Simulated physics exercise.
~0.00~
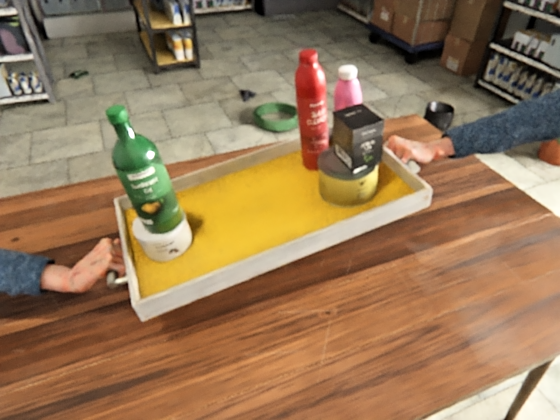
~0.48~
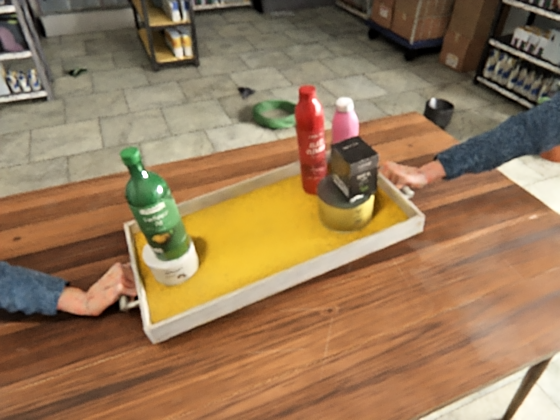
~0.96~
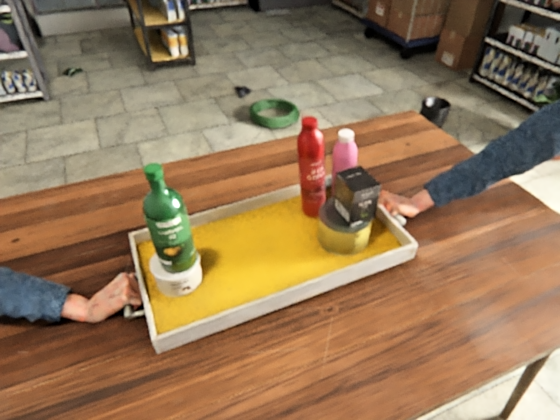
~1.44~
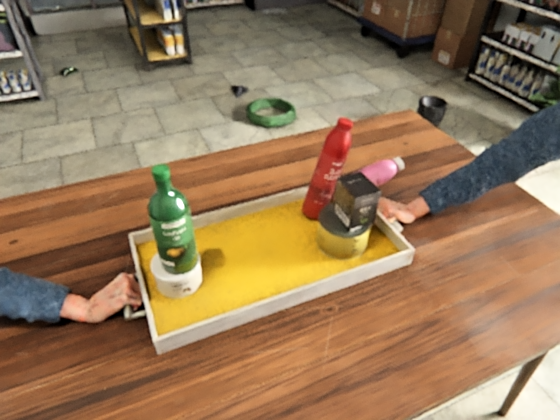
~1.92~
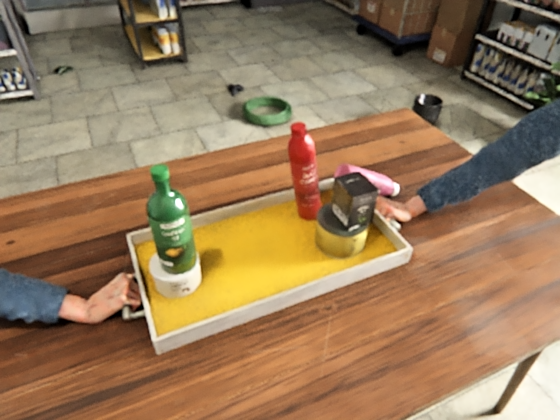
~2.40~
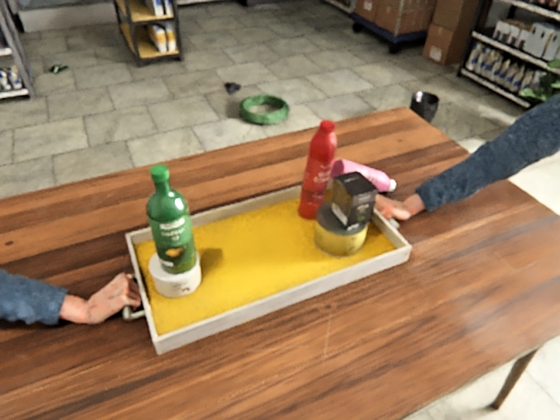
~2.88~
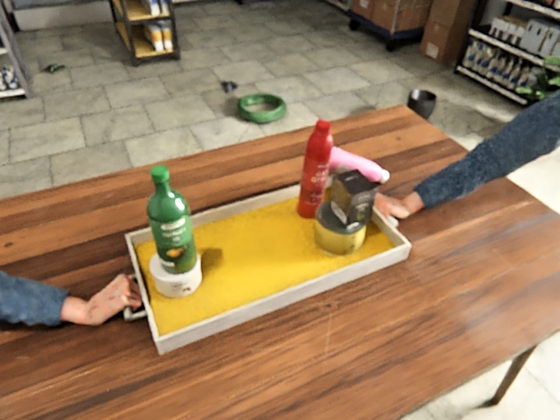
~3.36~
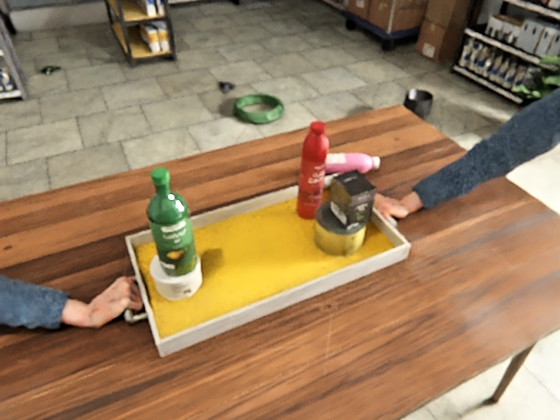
A tray of bottles and tubs is lowered by two hands onto a wooden table, and the pink bottle topples over the far rim while the red bottle rocks and settles upright. The pink bottle ends lying on its side off the tray, the other items still in place.
